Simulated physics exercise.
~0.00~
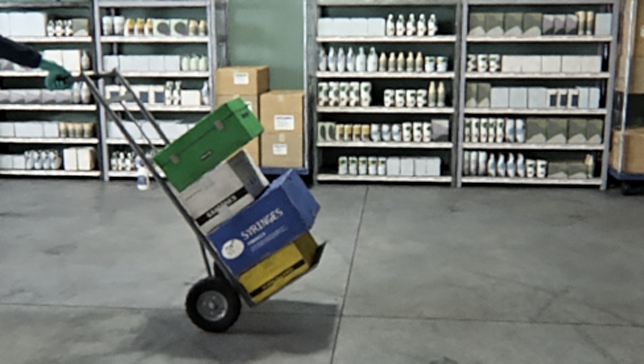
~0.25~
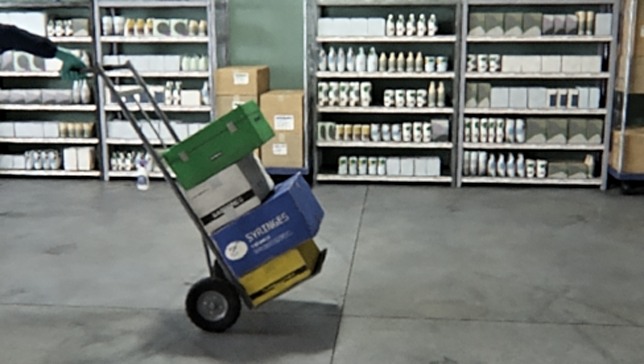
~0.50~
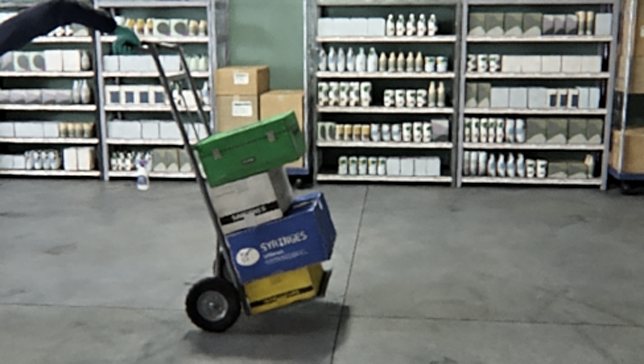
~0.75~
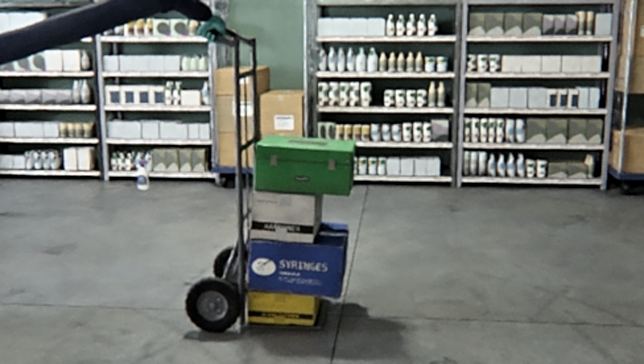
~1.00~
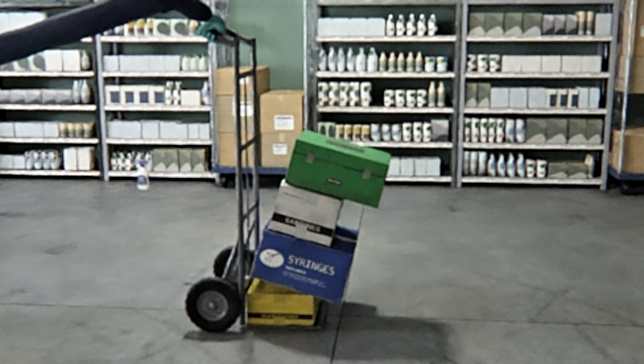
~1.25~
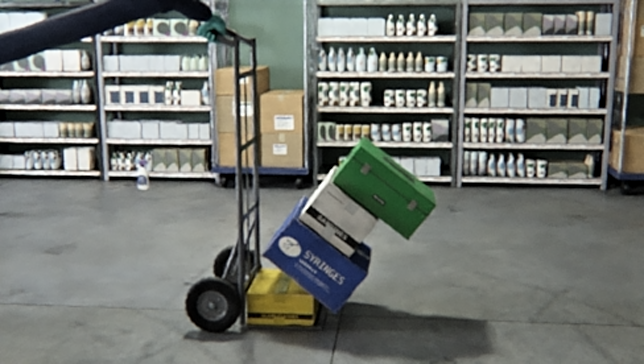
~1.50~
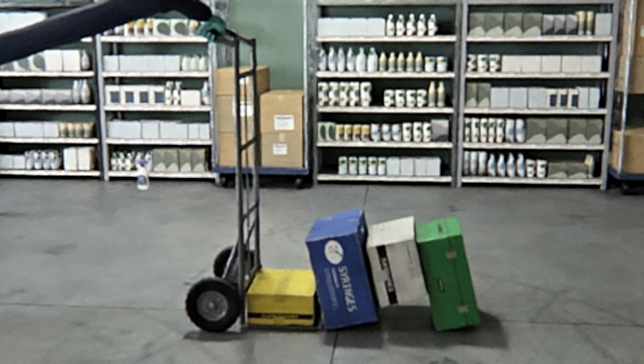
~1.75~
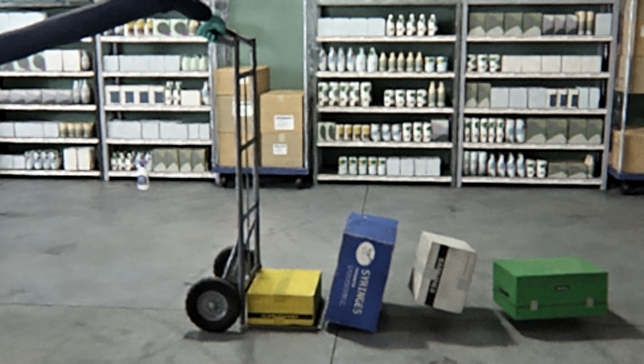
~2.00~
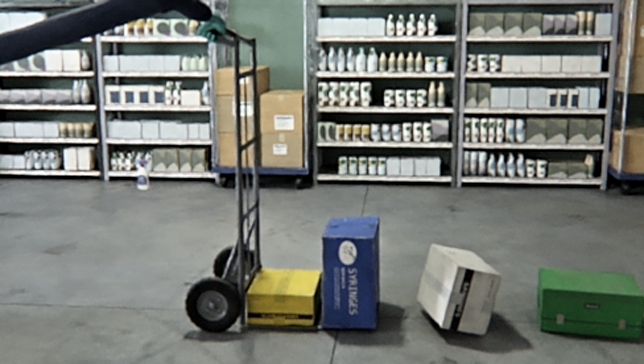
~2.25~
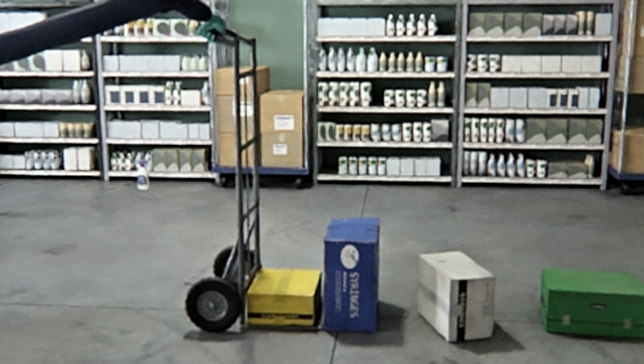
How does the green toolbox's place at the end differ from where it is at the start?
At the start the green toolbox sits on top of the stack on the tilted hand truck, left of centre. By the end it lies on the floor at the far right, well away from the truck.
In a storeroom with a grey floor and shelves of bottles and boxes along the back wall, a two-wheeled hand truck is seen from the side. It leans back to the left, carrying a green toolbox on top of a white box, a blue box marked as syringes and a yellow box. A gloved hand in a dark sleeve swings it upright and holds it there. The upper three items keep going, tipping together to the right off the yellow box. They separate as they land, and the blue box ends on end beside the yellow one, which stays in place, with the white box tipped over farther right and the toolbox farthest away.
